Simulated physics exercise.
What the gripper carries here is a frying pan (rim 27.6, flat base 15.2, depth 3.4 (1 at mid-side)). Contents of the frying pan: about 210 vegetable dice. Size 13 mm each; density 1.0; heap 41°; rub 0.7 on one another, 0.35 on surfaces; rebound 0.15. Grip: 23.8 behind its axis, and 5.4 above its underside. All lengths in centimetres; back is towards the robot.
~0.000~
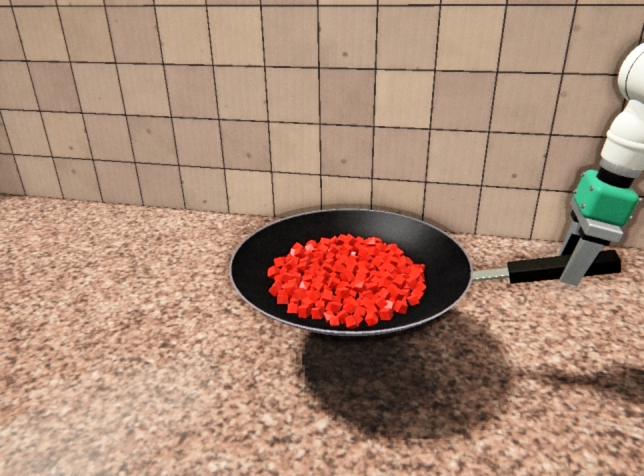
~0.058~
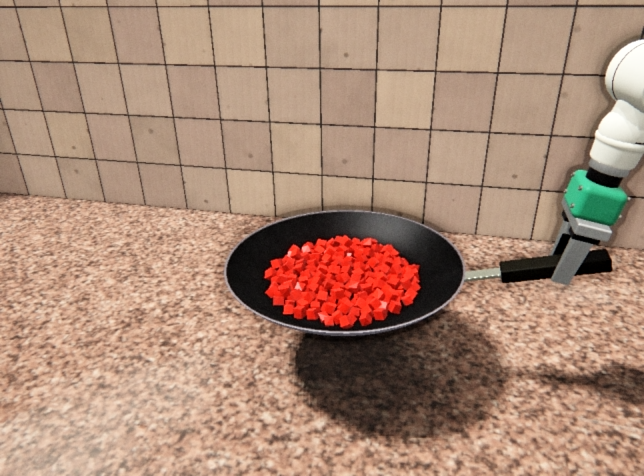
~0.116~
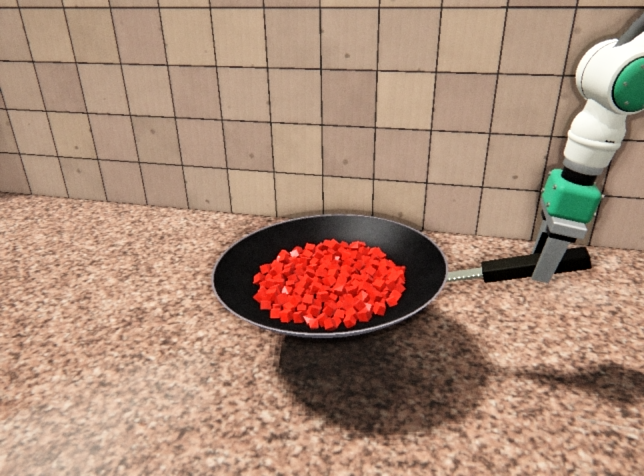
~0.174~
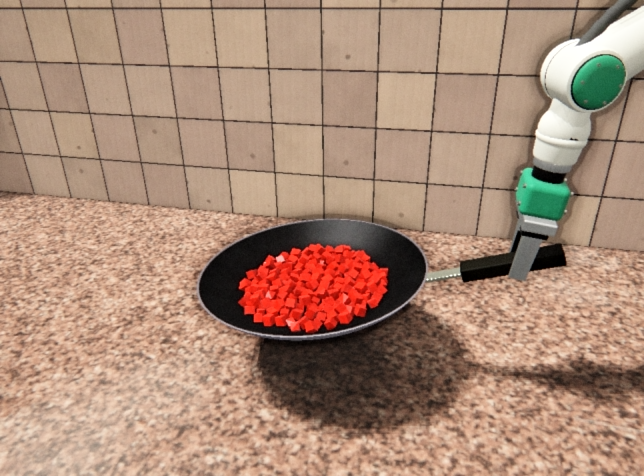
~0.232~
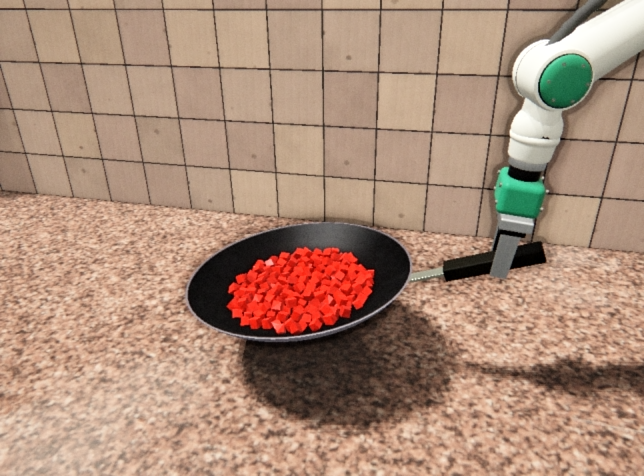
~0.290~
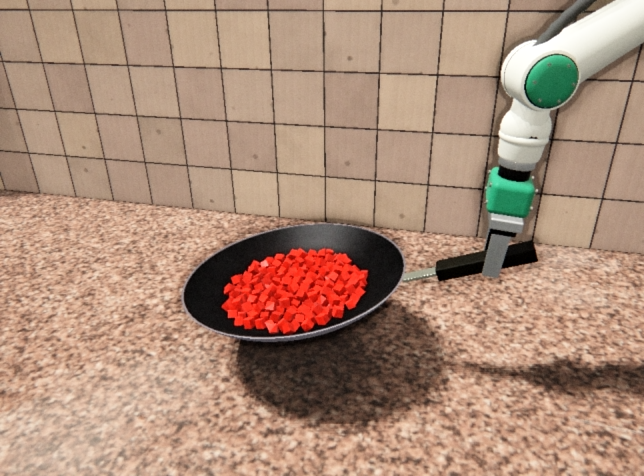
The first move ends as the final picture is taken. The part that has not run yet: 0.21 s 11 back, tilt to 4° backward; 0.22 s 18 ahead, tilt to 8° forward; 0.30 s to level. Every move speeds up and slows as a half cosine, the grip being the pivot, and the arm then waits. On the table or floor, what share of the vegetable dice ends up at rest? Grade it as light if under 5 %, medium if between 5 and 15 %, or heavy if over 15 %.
Grade: Heavy, over 15 %.
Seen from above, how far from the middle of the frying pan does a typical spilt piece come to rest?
Roughly 16 centimetres.
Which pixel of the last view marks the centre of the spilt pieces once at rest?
Resting centre: About (345, 352).
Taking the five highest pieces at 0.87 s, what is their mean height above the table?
Roughly 13 cm above the table.
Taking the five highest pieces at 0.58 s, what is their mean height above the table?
I'd put them at about 16 centimetres above the table.
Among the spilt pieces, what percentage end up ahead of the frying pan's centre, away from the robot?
0 per cent, roughly.
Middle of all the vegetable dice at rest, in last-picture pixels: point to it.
The middle of all the pieces at rest is around (243, 263).
By 0.58 s, level, highest piece 16 above the table; 214 in the frying pan.
By 0.87 s, tilted 4° forward, highest piece 15 above the table; 149 in the frying pan, 60 on the table or floor, 5 in flight or on a rim.
By 1.22 s, level, highest piece 16 above the table; 149 in the frying pan, 65 on the table or floor.
By 2.27 s, level, highest piece 16 above the table; 149 in the frying pan, 65 on the table or floor.
Final count, 149 in the frying pan, 65 on the table or floor. That is 30 % on the table or floor.
